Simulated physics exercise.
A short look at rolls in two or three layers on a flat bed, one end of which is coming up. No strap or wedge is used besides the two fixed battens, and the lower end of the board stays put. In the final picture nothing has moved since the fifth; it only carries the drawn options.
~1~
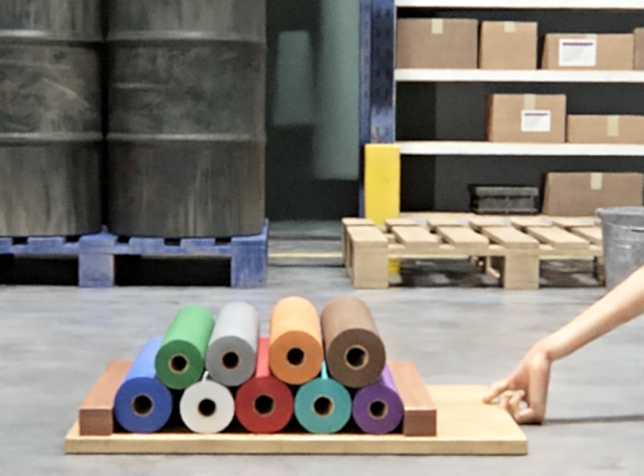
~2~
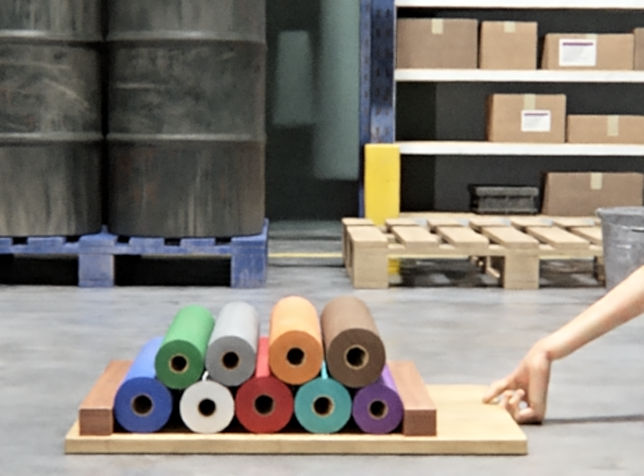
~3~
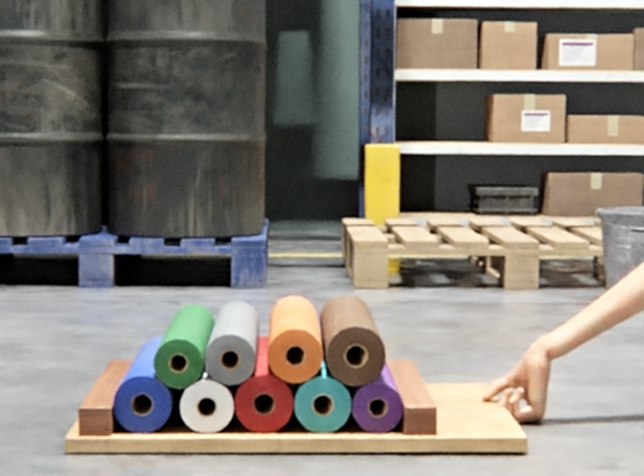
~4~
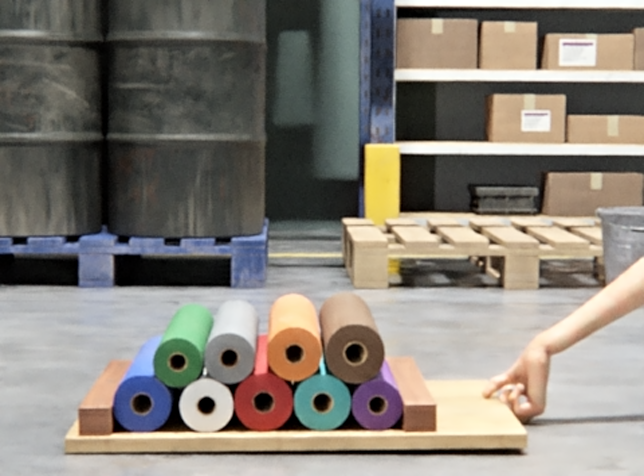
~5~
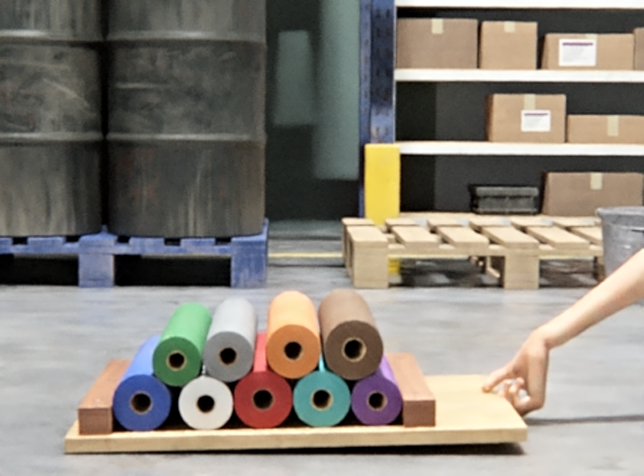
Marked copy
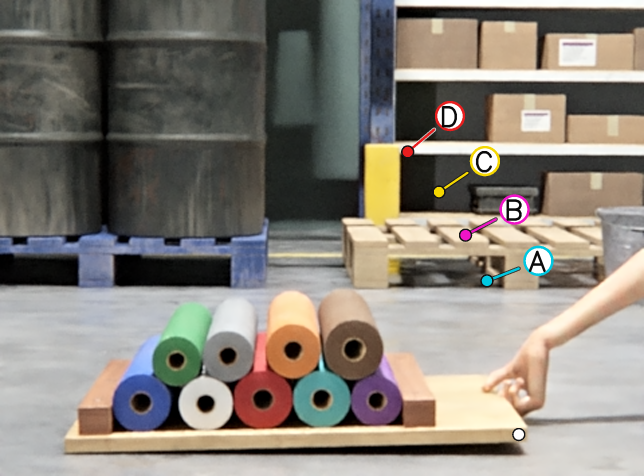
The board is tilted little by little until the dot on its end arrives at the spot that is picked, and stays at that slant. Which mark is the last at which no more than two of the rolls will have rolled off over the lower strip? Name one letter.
It can be raised to B.
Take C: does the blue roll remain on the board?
Yes, with C.
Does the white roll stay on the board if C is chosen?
The white roll: Yes.
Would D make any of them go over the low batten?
At D: Yes.
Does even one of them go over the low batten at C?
Yes, at C.
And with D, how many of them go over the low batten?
With D, four.
On the copy, A at (487, 281); B at (466, 235); C at (439, 192); D at (408, 152); the white dot at (519, 434).
On B. First, board at 16°.
Then, board at 28°.
Finally, board at 28°, none over the low batten.
By contrast, A none over the low batten; C four over the low batten (orange, brown, grey, green); D four over the low batten (orange, brown, grey, green).
